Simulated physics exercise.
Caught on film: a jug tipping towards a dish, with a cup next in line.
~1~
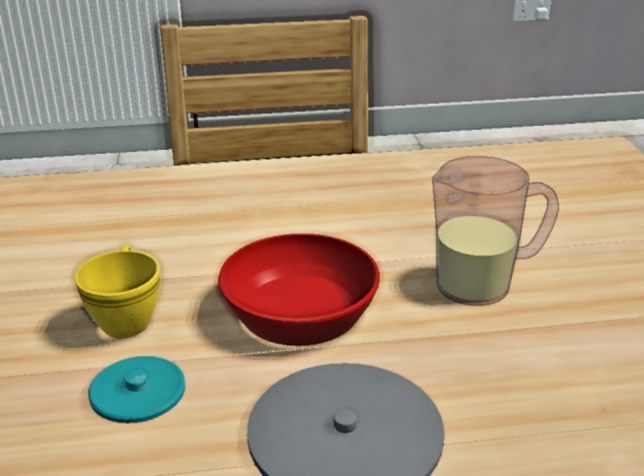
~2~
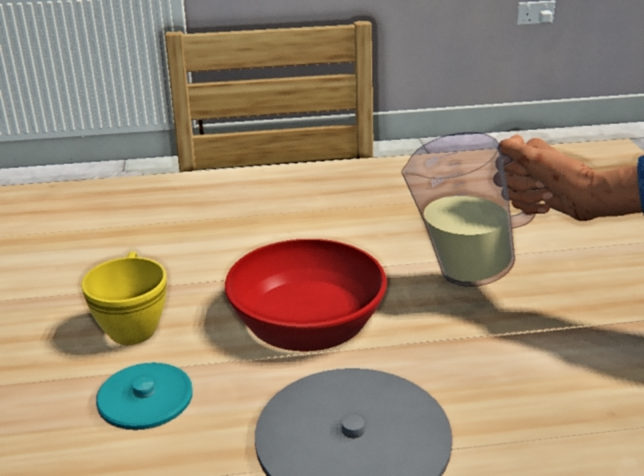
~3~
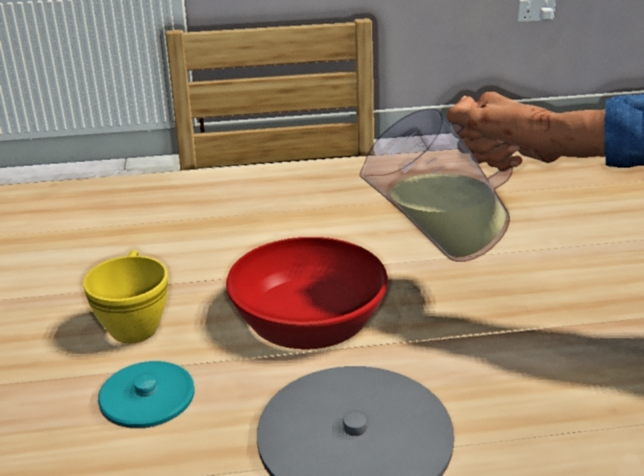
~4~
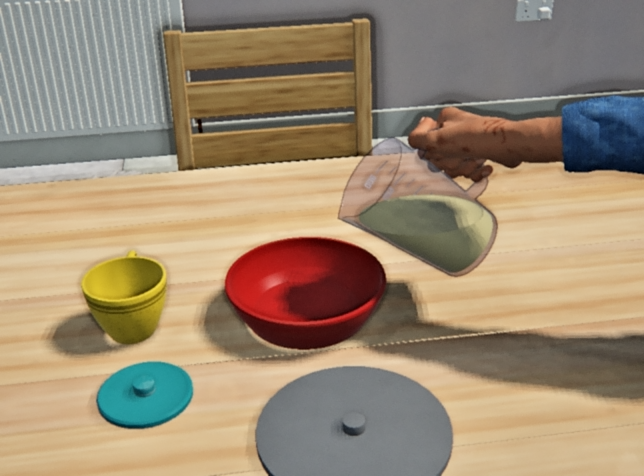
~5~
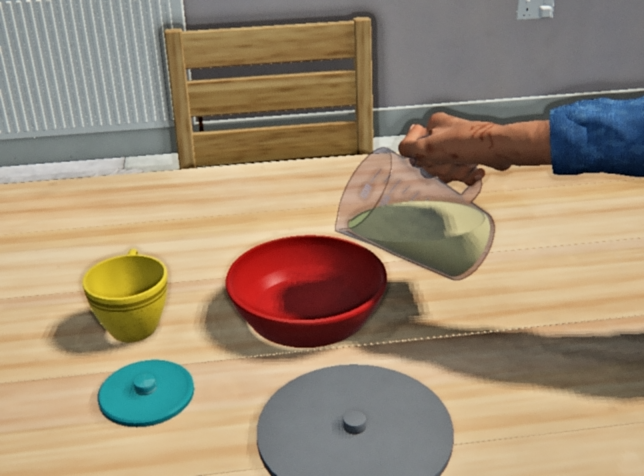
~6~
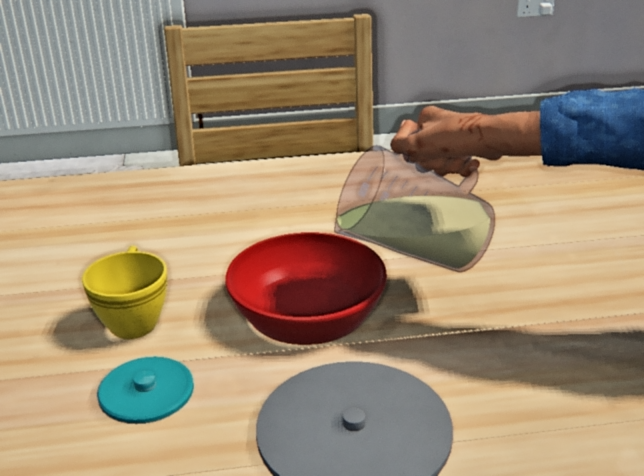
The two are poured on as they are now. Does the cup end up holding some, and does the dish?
At the end, most likely the cup receives it; most likely the dish receives it.
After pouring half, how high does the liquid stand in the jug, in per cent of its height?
I make it close to 25 per cent.
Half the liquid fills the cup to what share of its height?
I'd guess some 75 per cent.
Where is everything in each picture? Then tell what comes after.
Before the pour; jug (478, 230) about half full; dish (300, 294) open; cup (122, 302) open, in the first frame.
The jug is on its way; jug about half full, surface at (467, 216); dish (306, 300) open, in the second frame.
Tilting; jug (439, 187) tipped 35° with all of its load; cup (131, 307) open, in the third frame.
No stream yet; jug (420, 210) tipped 50° with all of its load; dish (306, 298) open, in the fourth frame.
Still nothing leaves it; jug (416, 216) tipped 55° with all of its load; cup (130, 306) open, in the fifth frame.
On the point of pouring; jug (415, 212) tipped 60° with all of its load; dish (307, 293) open; cup (130, 303) open, in the sixth frame.
A moment on, the lemonade goes into the dish.
Further on, the lemonade goes into the cup.
When it is over, the dish has its share inside; the cup has its share inside.
